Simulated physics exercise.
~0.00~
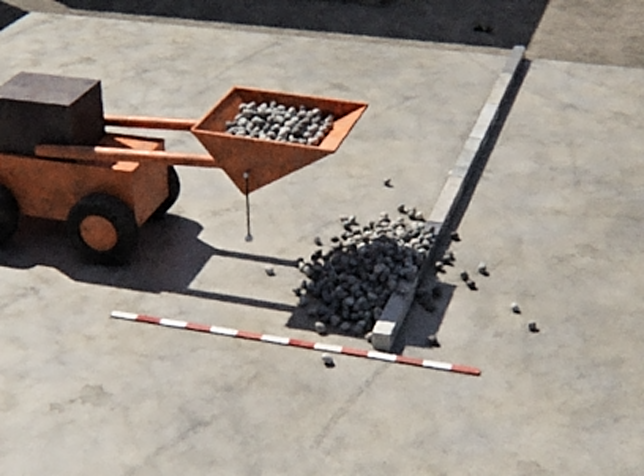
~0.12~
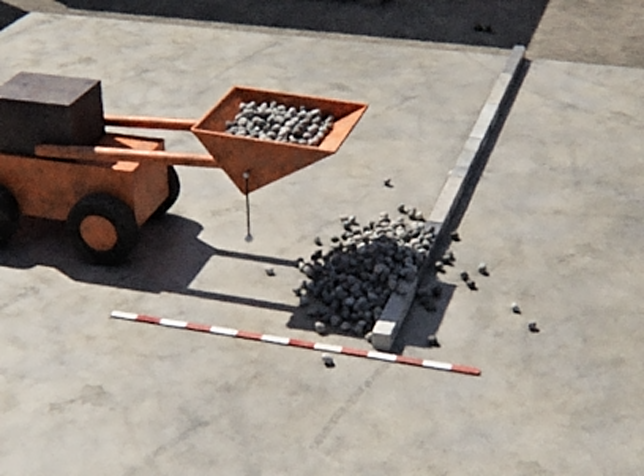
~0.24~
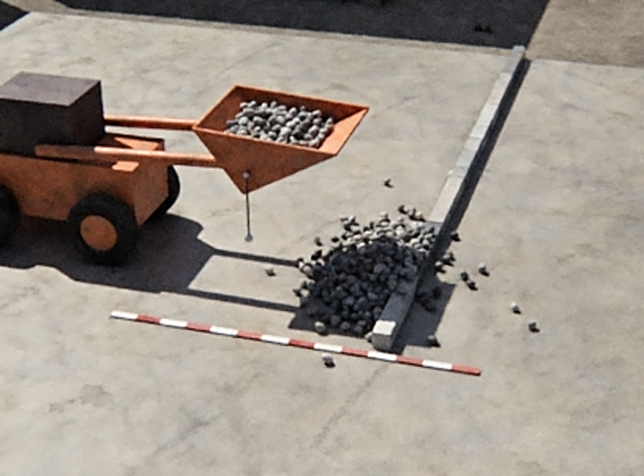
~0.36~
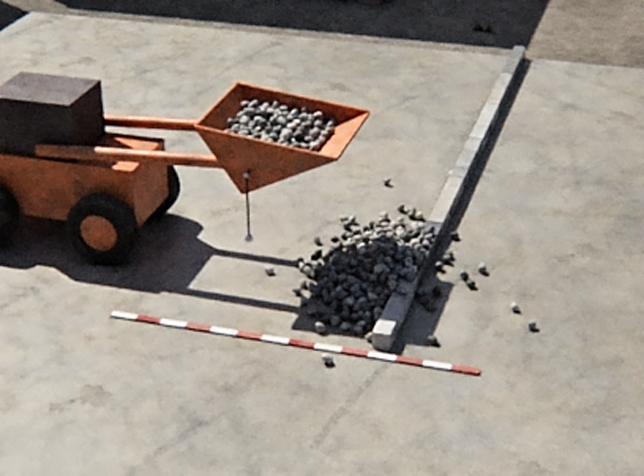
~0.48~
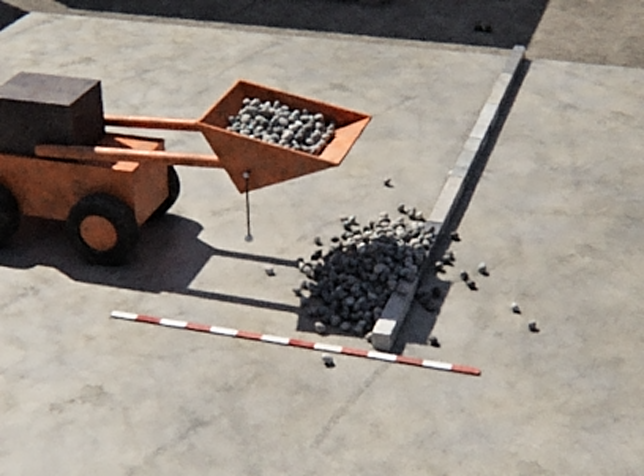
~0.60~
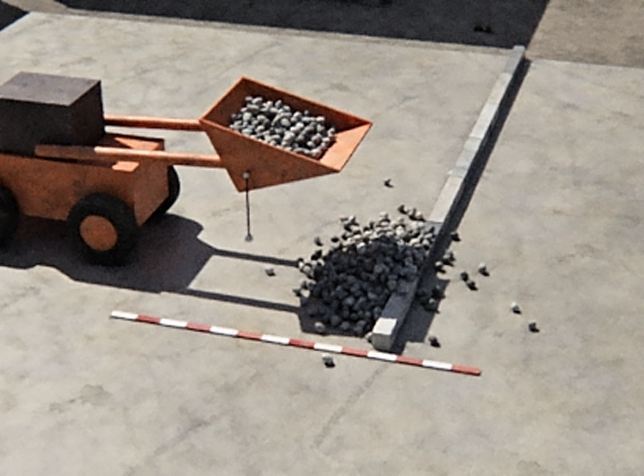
An orange loader stood still on the concrete, holding a bucket of round stones above an unmoving heap by a long kerb, while the bucket slowly tilted forward, its right end dipping slightly.
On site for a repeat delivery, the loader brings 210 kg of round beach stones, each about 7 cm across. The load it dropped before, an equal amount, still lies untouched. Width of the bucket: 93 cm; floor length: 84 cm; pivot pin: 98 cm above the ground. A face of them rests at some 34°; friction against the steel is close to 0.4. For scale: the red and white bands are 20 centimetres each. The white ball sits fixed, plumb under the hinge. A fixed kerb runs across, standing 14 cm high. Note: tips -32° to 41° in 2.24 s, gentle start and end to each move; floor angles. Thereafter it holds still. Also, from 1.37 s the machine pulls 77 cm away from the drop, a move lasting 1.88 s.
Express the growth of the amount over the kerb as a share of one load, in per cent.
Roughly 0 per cent of a load.
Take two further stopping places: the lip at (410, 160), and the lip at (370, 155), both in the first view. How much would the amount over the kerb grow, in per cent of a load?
The first position would add some 40 per cent, the second some 5.
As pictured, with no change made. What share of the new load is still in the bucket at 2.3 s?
That works out to about 0 %.
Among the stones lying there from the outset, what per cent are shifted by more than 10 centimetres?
About 5 %.
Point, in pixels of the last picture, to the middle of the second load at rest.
In the last view, about pixel (327, 256).
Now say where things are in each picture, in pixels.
In the first picture, lip at (335, 151), floor tilted -32°, highest stones at (281, 117). The earlier load is highest near (383, 249), 22 cm above ground level, 97 % on this side of the kerb, 3 % over the kerb.
In the second picture, the bucket is at -31°, its lip at (335, 152); the top of the load is at (281, 117); the stones move at 0.0 m/s on average.
In the third picture, the bucket is at -30°, its lip at (336, 155); the top of the load is at (275, 116); the stones move at 0.1 m/s on average.
In the fourth picture, lip at (337, 159), floor tilted -27°, highest stones at (263, 112); the stones move at 0.1 m/s on average.
In the fifth picture, lip at (339, 165), floor tilted -23°, highest stones at (265, 111); the stones move at 0.1 m/s on average.
In the sixth picture, lip at (340, 172), floor tilted -19°, highest stones at (261, 109); the stones move at 0.1 m/s on average.
After 1.7 s the floor is at 30°; in per cent of one load, 86 in the bucket, 111 on this side of the kerb, 3 over the kerb; the foremost stones are at (471, 298).
After 2.3 s the floor is at 41°; in per cent of one load, 1 in the bucket, 196 on this side of the kerb, 3 over the kerb; the foremost stones are at (471, 298).
After 3.7 s the floor is at 41°; in per cent of one load, 0 in the bucket, 197 on this side of the kerb, 3 over the kerb; the foremost stones are at (471, 298).
After 6.2 s the floor is at 41°; in per cent of one load, 0 in the bucket, 197 on this side of the kerb, 3 over the kerb; the foremost stones are at (471, 298). Net gain over the kerb, 0.
